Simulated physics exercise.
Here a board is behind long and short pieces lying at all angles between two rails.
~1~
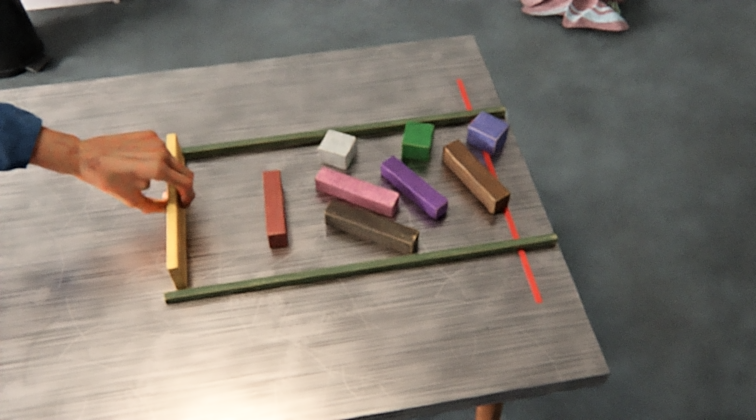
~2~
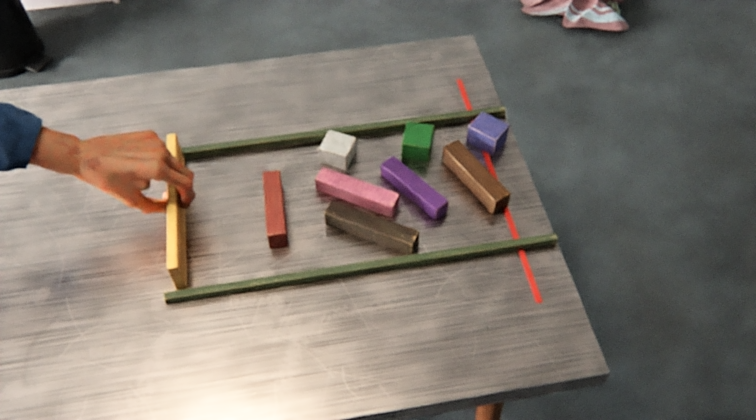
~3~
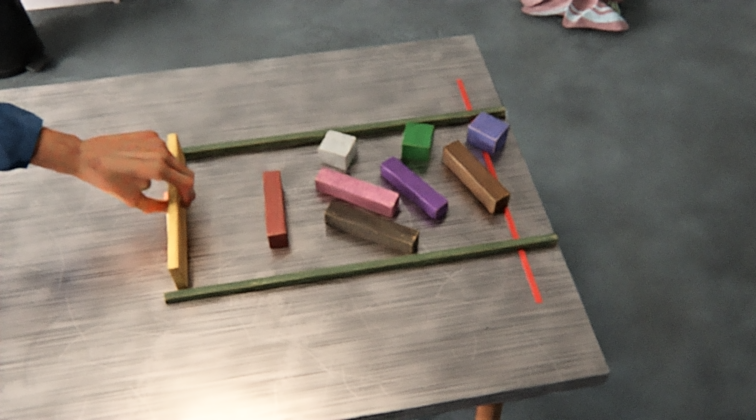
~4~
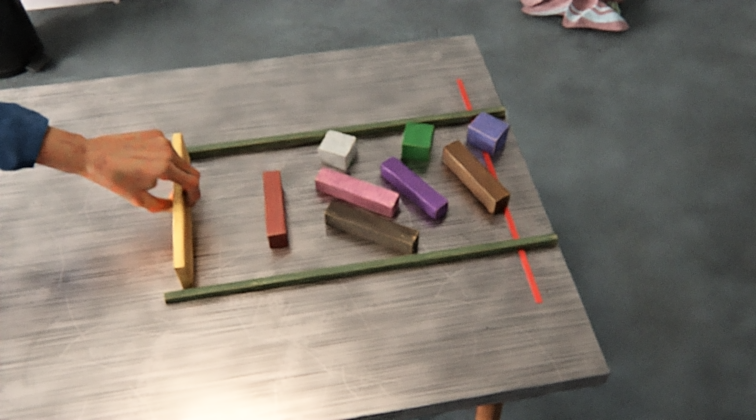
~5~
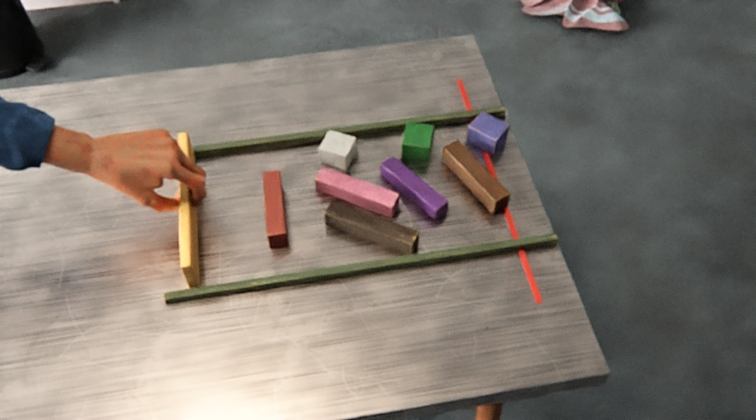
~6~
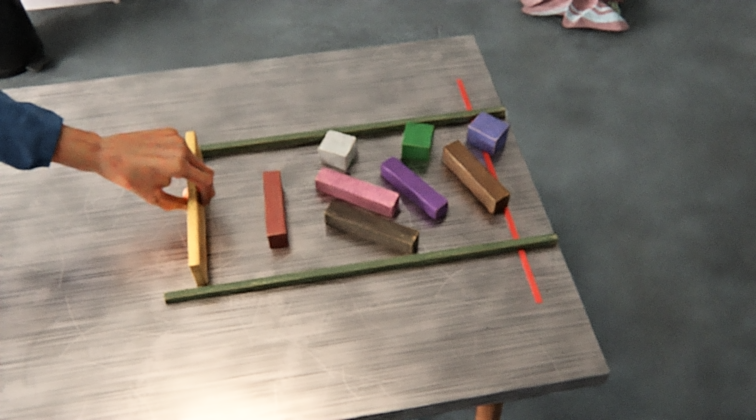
A hand slides a yellow board slightly right between two rails, toward scattered colored blocks.
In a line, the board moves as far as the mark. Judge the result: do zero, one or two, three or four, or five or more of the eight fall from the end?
Five or more of them fall from the end.
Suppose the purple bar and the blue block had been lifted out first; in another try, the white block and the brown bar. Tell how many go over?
You'd get 3 in the first case and 3 in the second one.
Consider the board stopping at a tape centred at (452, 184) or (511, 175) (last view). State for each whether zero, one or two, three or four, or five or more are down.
Zero; five or more.
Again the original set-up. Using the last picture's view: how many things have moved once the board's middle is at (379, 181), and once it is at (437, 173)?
Respectively 6 and 8.
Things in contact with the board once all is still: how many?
Tally at the end: 2.
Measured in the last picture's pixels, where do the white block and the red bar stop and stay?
The white block stops around (492, 124); the red bar around (505, 175).
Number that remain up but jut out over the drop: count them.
I'd put it at 0.
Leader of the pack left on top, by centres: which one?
Answer: The black bar.
Early on, none off yet; blue block at rest near (488, 133); brown bar at rest near (475, 176); green block at rest near (418, 142).
Finally, the number that fall off is five or more; lost, pink bar, purple bar, green block, brown bar and blue block.
